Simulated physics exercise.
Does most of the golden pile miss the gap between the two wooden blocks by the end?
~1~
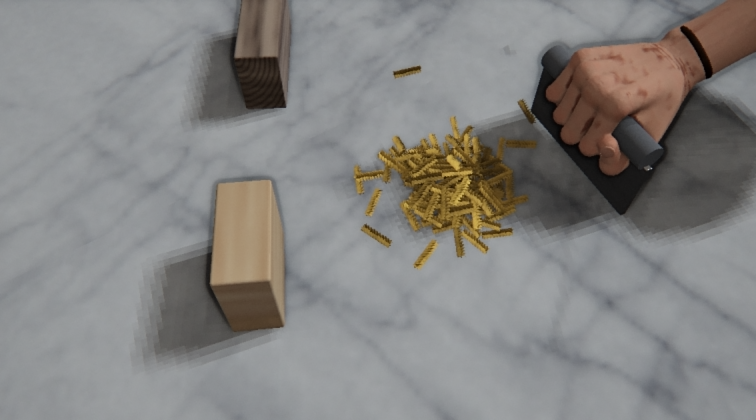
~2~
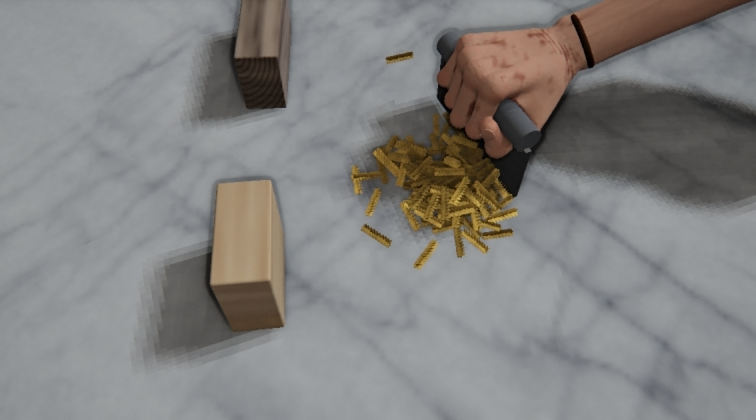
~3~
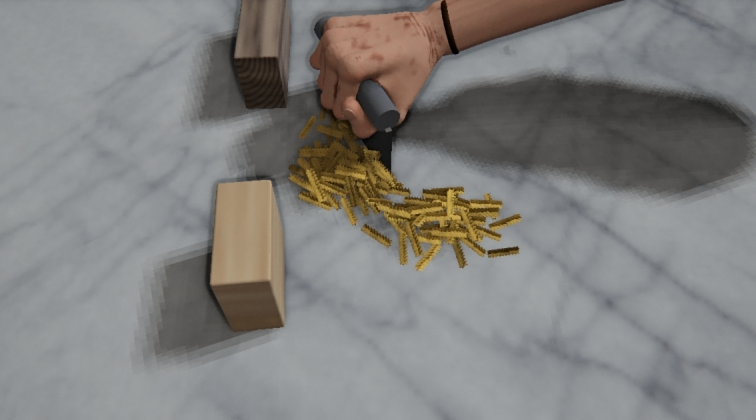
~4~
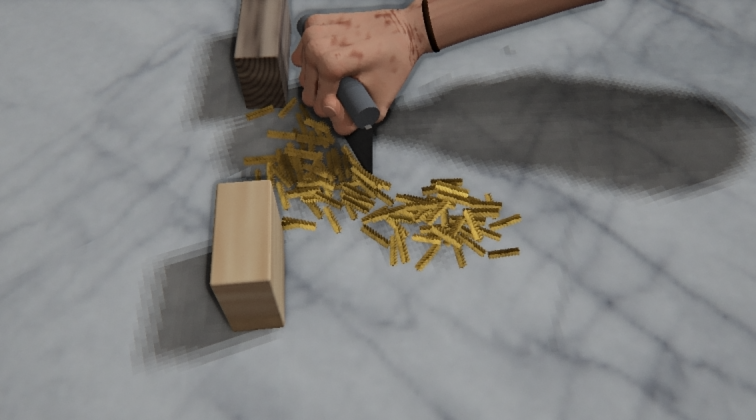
Yes, only a little of it reaches the gap, and nearly all of the pieces are still lying to the right of the blocks.
